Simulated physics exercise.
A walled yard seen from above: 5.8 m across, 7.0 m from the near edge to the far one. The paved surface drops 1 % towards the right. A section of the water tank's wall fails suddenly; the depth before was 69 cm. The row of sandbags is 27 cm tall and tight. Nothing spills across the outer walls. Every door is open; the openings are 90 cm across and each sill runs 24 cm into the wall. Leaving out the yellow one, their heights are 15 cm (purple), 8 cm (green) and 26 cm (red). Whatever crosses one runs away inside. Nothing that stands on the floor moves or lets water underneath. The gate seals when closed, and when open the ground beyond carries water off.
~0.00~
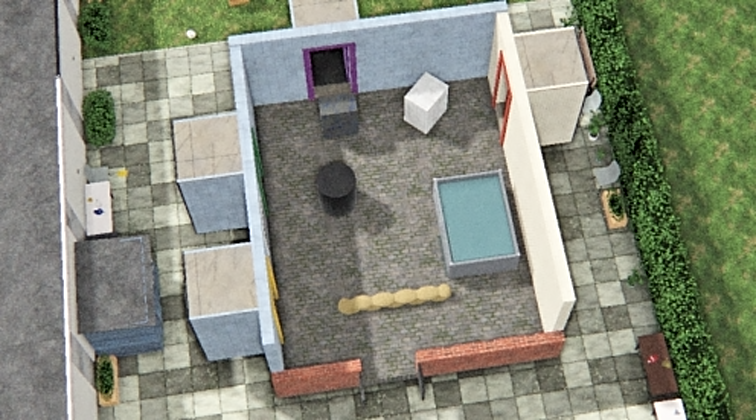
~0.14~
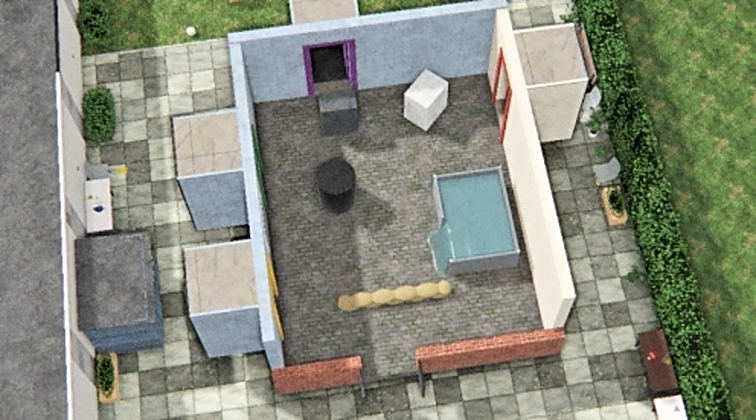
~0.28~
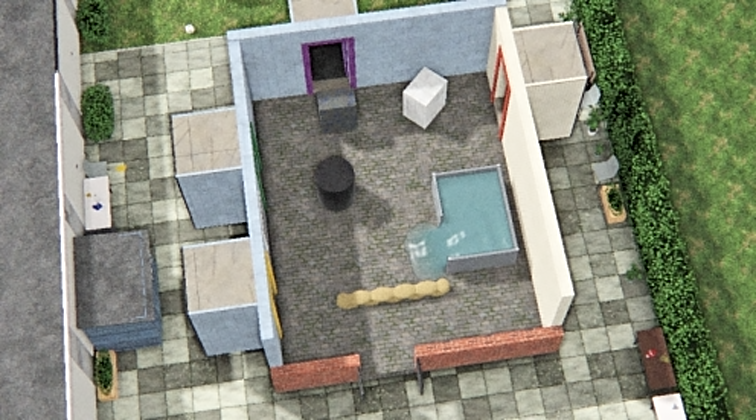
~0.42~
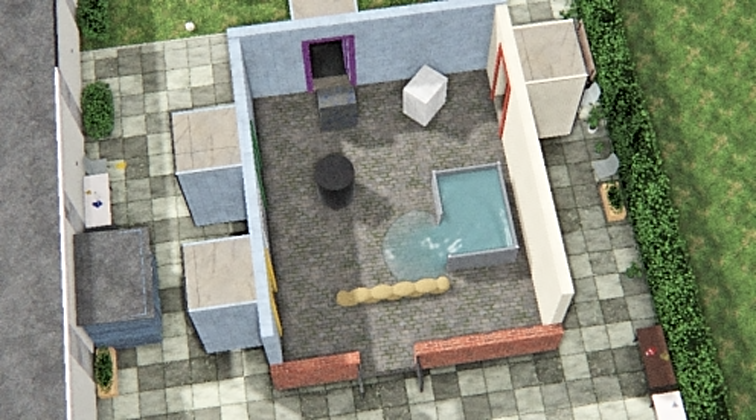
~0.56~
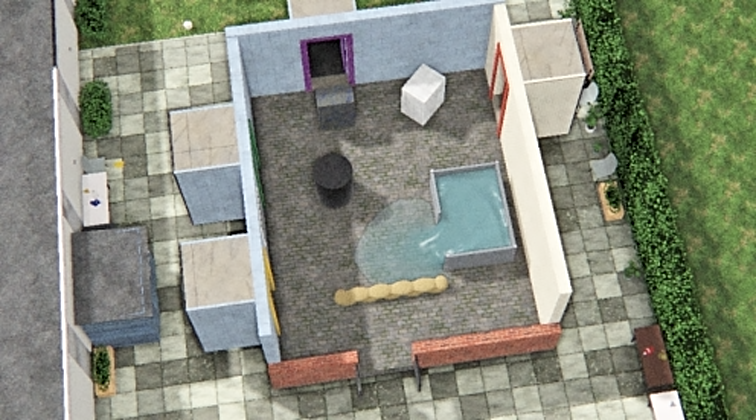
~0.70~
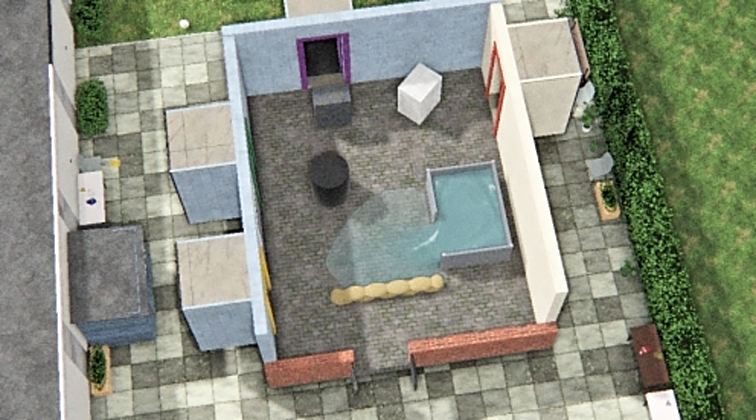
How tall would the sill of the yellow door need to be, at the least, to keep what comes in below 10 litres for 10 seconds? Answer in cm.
About 22 cm.
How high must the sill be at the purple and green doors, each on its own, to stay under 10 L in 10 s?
Roughly 9.0 cm at purple and 9.0 cm at green.
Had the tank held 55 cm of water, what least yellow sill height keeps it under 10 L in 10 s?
Then roughly 16 cm.
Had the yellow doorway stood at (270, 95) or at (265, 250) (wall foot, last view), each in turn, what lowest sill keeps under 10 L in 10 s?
Roughly 15 and 28 cm.
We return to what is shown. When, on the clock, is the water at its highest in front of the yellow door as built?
At about 2.2 s.
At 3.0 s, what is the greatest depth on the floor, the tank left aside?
Roughly 26 cm.
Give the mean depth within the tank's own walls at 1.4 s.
Some 43 cm.
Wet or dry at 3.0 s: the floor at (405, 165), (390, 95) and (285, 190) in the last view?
In that order: Still dry, not reached, flooded.
After 1.4 s water covers 25 % of the floor, deepest (34 cm) near (432, 250); 9 cm at the yellow door, 4 litres in over its 8 cm sill.
After 3.0 s water covers 40 % of the floor, deepest (26 cm) near (264, 243); 16 cm at the yellow door, 88 litres in over its 8 cm sill.
After 10.0 s water covers 95 % of the floor, deepest (12 cm) near (507, 190); 5 cm at the yellow door, 130 litres in over its 8 cm sill.
At the yellow door as built, the water arrived by 1.2 s and peaked near 19 cm at 2.2 s.
With a sill of 19 cm, 20 litres would have come in within the 10 s; with 25.5 cm, 4 litres. So under 10 litres takes about 22 cm.
